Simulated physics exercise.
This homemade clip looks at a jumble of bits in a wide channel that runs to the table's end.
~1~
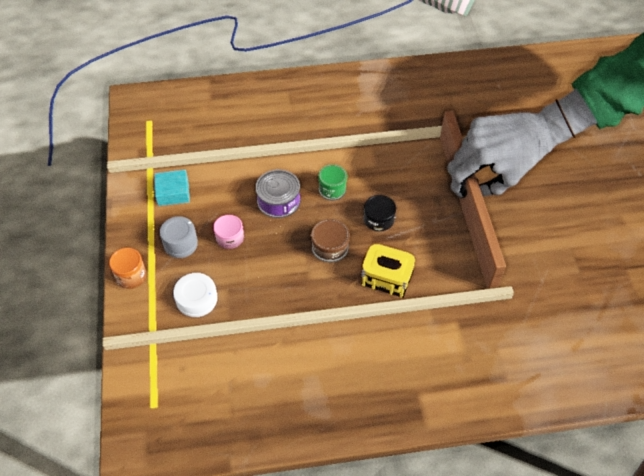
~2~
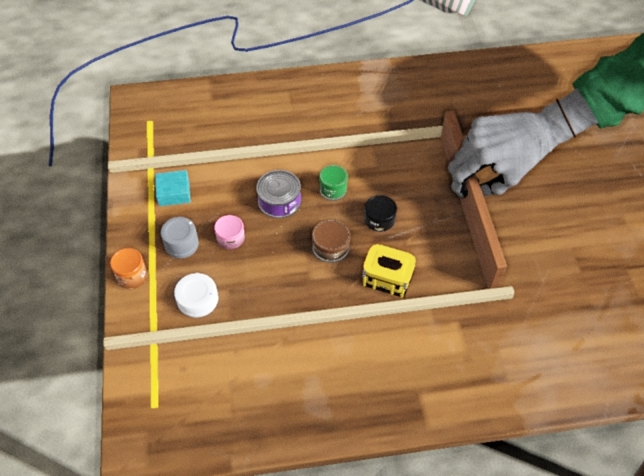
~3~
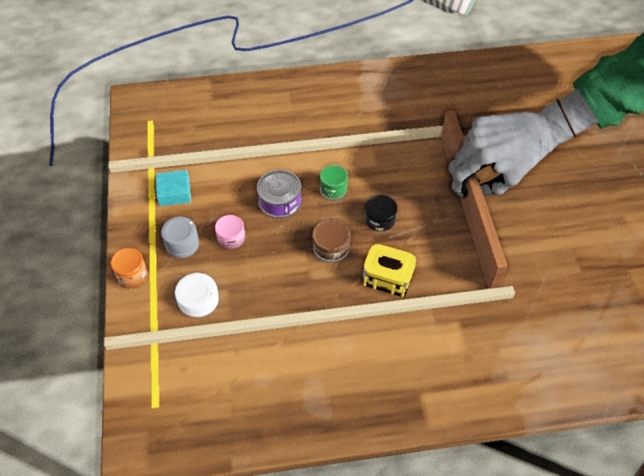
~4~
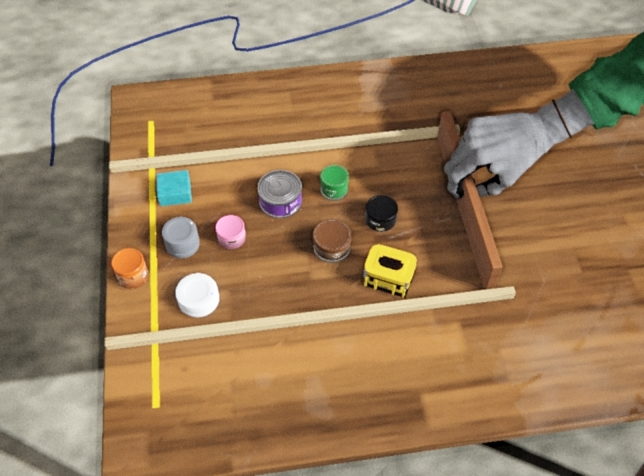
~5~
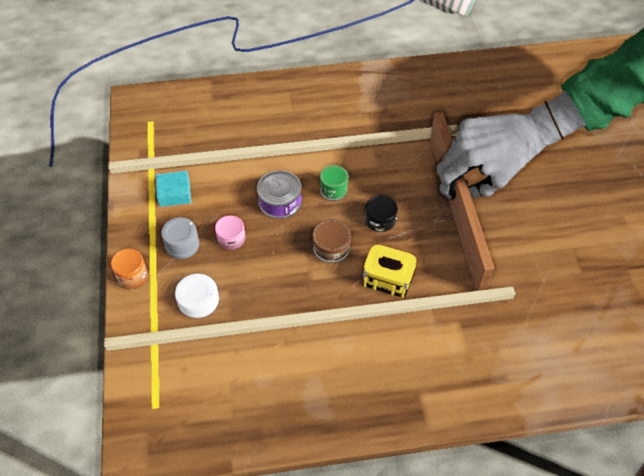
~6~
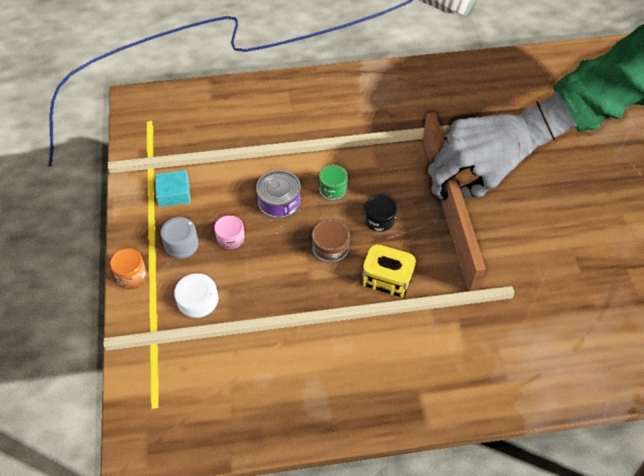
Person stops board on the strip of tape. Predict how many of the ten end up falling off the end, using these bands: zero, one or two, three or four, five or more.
Drops: A trio or a quartet.
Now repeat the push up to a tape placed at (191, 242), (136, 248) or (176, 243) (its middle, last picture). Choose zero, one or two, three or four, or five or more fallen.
In order: None at all, more than four, none at all.
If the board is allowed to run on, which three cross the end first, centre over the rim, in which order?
First the grey lid, then the white lid, then the orange tub.
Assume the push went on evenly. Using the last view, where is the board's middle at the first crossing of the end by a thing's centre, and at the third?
About (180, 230) and about (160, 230).
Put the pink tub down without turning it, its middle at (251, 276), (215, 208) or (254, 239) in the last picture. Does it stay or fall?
Order of tries: On, off, on.
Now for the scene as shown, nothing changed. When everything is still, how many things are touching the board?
All in all, 5.
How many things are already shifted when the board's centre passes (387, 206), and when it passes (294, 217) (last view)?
Tally: First 2; then 5.
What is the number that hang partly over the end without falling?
In total, 2 of them.
A little later, none off yet; orange tub at rest near (129, 270); turquoise block at rest near (173, 189); grey lid at rest near (180, 238).
Next, none off yet; orange tub at rest near (129, 270); turquoise block at rest near (171, 188); grey lid moving near (169, 240).
When it is over, the number that fall off is three or four; down, white lid, grey lid and orange tub.
